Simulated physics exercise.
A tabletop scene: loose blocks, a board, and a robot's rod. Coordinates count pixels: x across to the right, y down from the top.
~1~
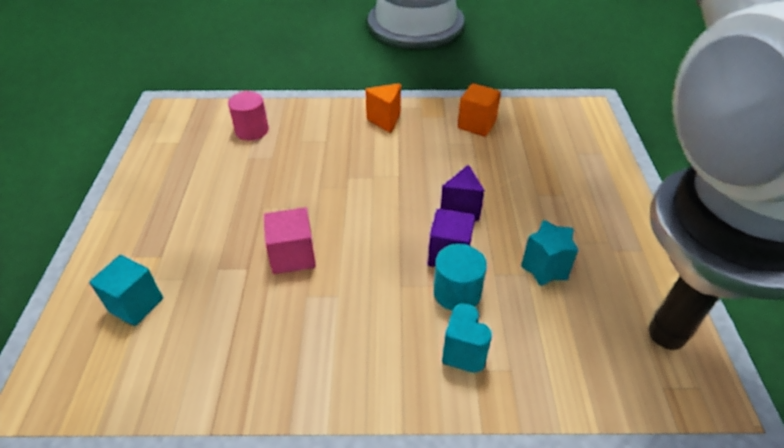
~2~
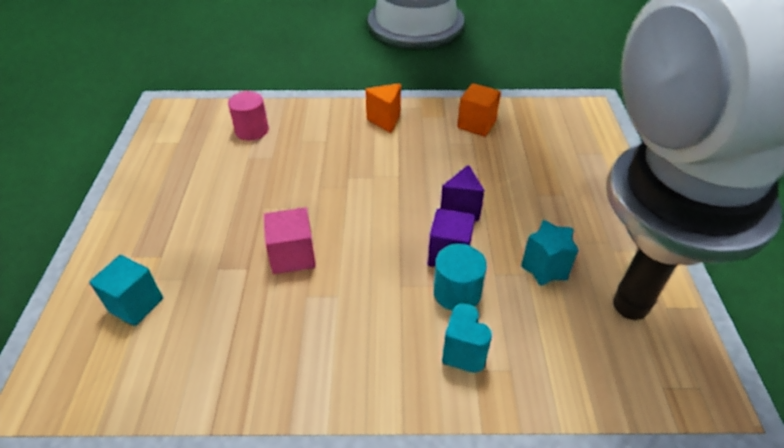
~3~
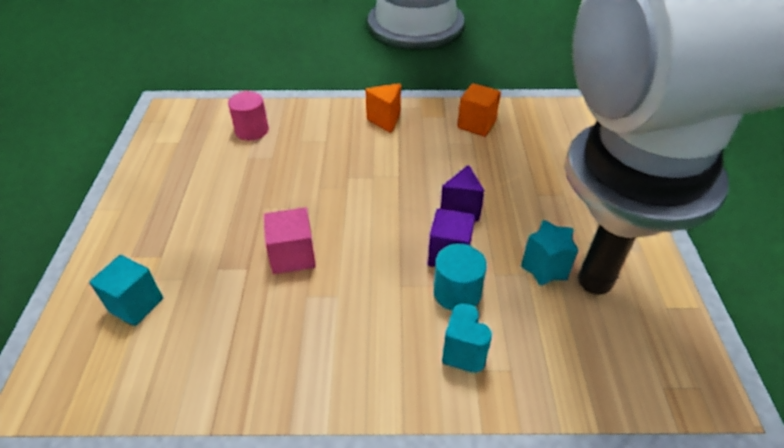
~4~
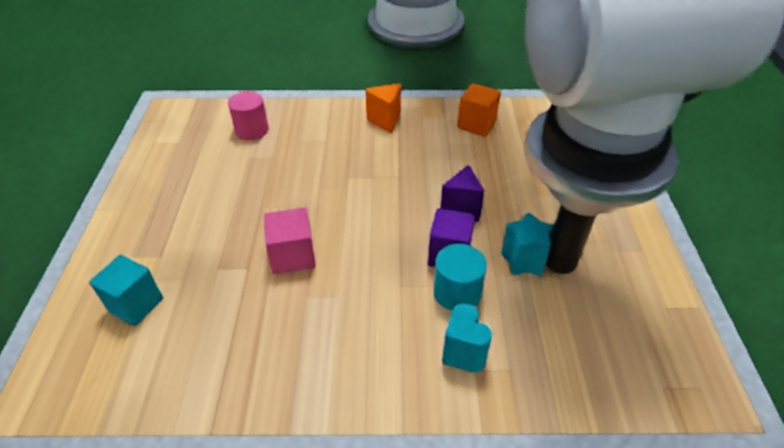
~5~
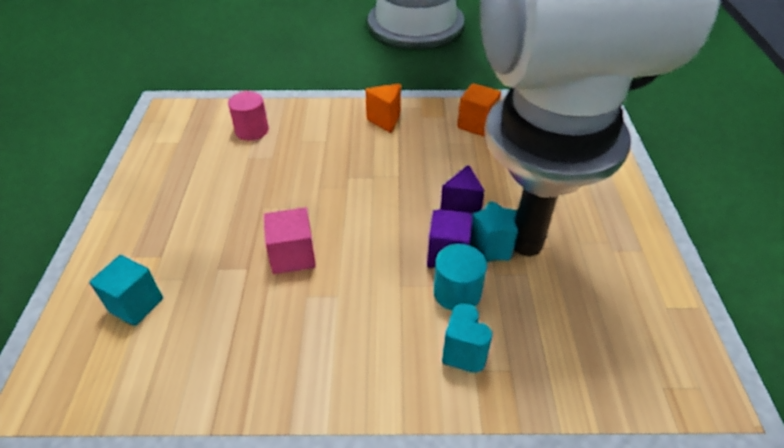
A robot arm moved its dark rod leftward across the wooden table, reached the turquoise star, and pushed it left and slightly away until it sat beside the purple square block, while the other blocks stayed put.
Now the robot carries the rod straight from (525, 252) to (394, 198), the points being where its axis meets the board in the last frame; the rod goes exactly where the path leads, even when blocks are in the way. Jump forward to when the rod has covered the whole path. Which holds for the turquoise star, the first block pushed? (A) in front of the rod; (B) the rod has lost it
B.
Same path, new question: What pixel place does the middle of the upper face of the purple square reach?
If I read the scene right, the answer is (410, 228).
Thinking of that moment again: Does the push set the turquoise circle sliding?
No, that is not what happens.
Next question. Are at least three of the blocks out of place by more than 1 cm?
Short answer: Yes.
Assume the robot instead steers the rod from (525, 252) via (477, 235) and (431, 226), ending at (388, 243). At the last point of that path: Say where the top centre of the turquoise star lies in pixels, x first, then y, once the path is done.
My prediction: (362, 197).
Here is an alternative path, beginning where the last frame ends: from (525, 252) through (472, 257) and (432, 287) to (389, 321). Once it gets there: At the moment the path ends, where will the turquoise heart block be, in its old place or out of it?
By the last moment, the turquoise heart block will have left its place.
What follows on the original path. One third of the way, rod (479, 226); purple square (423, 224), turned 50° anticlockwise; turquoise star (448, 201), turned 15° anticlockwise.
Two thirds of the way, rod (435, 208); purple square (410, 227), turned 70° anticlockwise; purple triangular block (458, 169), turned 15° clockwise; turquoise star (411, 197), turned 45° anticlockwise.
At the end, rod (394, 191); purple square (410, 228), turned 70° anticlockwise; turquoise circle in place; purple triangular block (458, 169), turned 15° clockwise; turquoise star (400, 196), turned 75° anticlockwise.
